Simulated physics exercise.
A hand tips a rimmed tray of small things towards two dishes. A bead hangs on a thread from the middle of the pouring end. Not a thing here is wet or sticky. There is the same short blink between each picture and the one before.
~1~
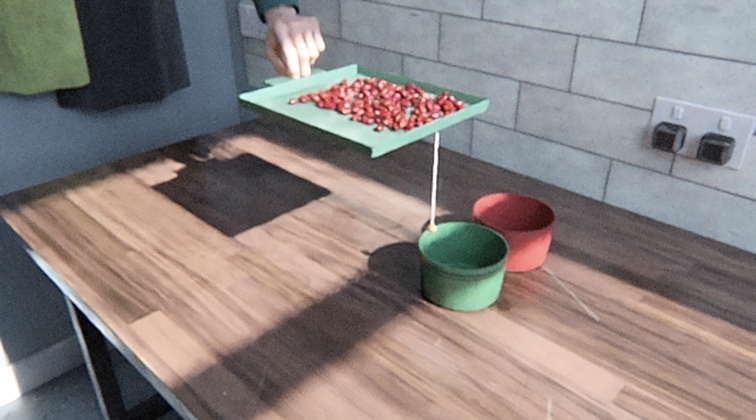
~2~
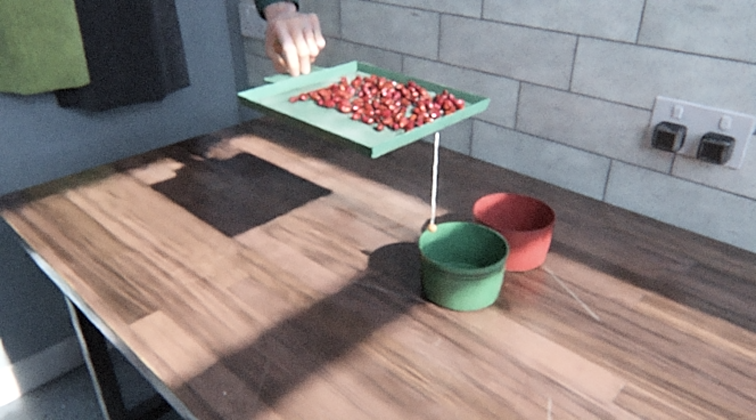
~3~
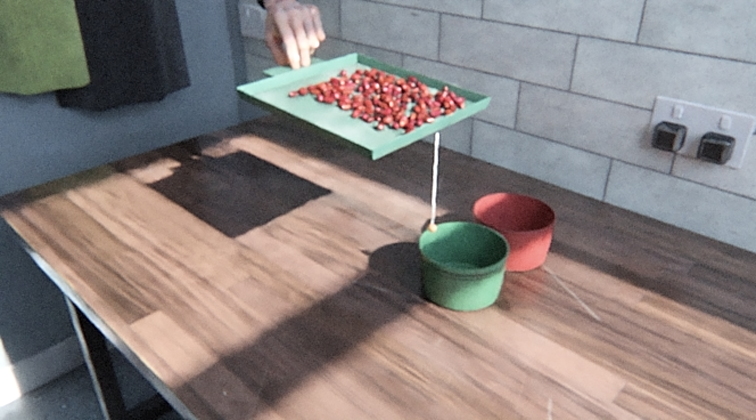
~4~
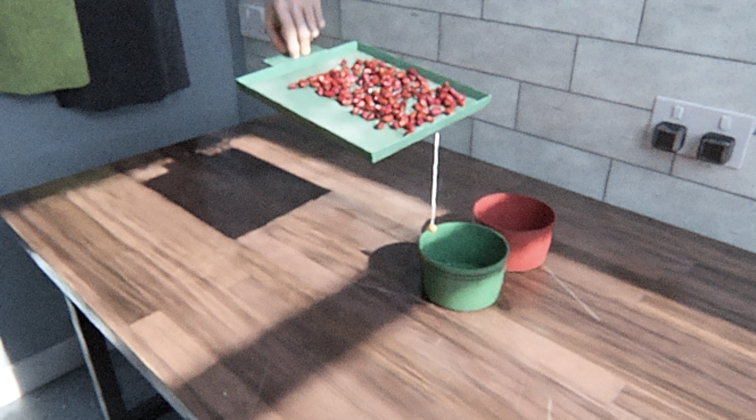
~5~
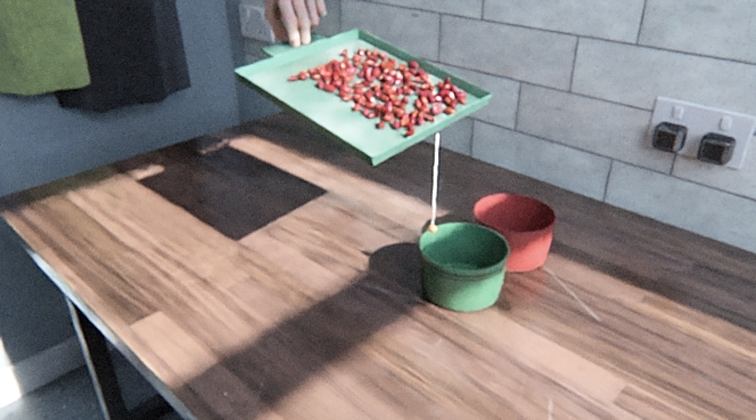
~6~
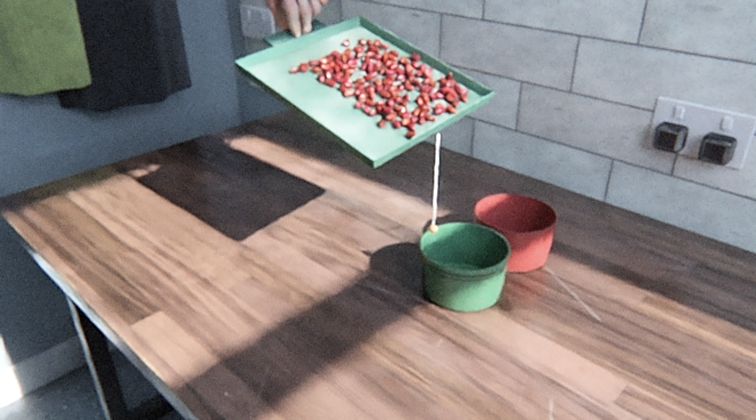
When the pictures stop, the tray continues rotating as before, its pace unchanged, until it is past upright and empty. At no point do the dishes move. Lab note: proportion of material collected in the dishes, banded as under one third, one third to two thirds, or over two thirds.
Collected: Under one third.
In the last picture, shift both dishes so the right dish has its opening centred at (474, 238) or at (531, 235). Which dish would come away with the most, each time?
In order: The left-hand one. Then: The left-hand one.
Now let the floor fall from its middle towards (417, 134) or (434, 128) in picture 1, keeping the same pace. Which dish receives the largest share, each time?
One after the other: The leftmost dish, the leftmost dish.
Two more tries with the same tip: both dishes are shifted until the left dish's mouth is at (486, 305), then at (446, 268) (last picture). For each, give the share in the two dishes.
First try: Roughly 10 per cent; second try: Roughly 50 per cent.
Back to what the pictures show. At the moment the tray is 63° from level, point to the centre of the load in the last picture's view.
Close to (405, 124).
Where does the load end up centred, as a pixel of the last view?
Near (395, 333).
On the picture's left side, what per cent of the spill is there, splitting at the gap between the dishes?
Near 100 in a hundred.
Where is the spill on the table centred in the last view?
I'd mark it at about (391, 336).
Shortly afterwards, tray tipped steeply; all but a few on the tray; only a few outside both; a little in the air.
Next, tray tipped past a quarter turn; a little on the tray; only a few in the left dish; near half outside both; near a third in the air.
Some moments later, tray tipped past a quarter turn; a little in the left dish; the bulk outside both.
In the end, tray tipped past a quarter turn; a little in the left dish; none at all in the right dish; the bulk outside both.
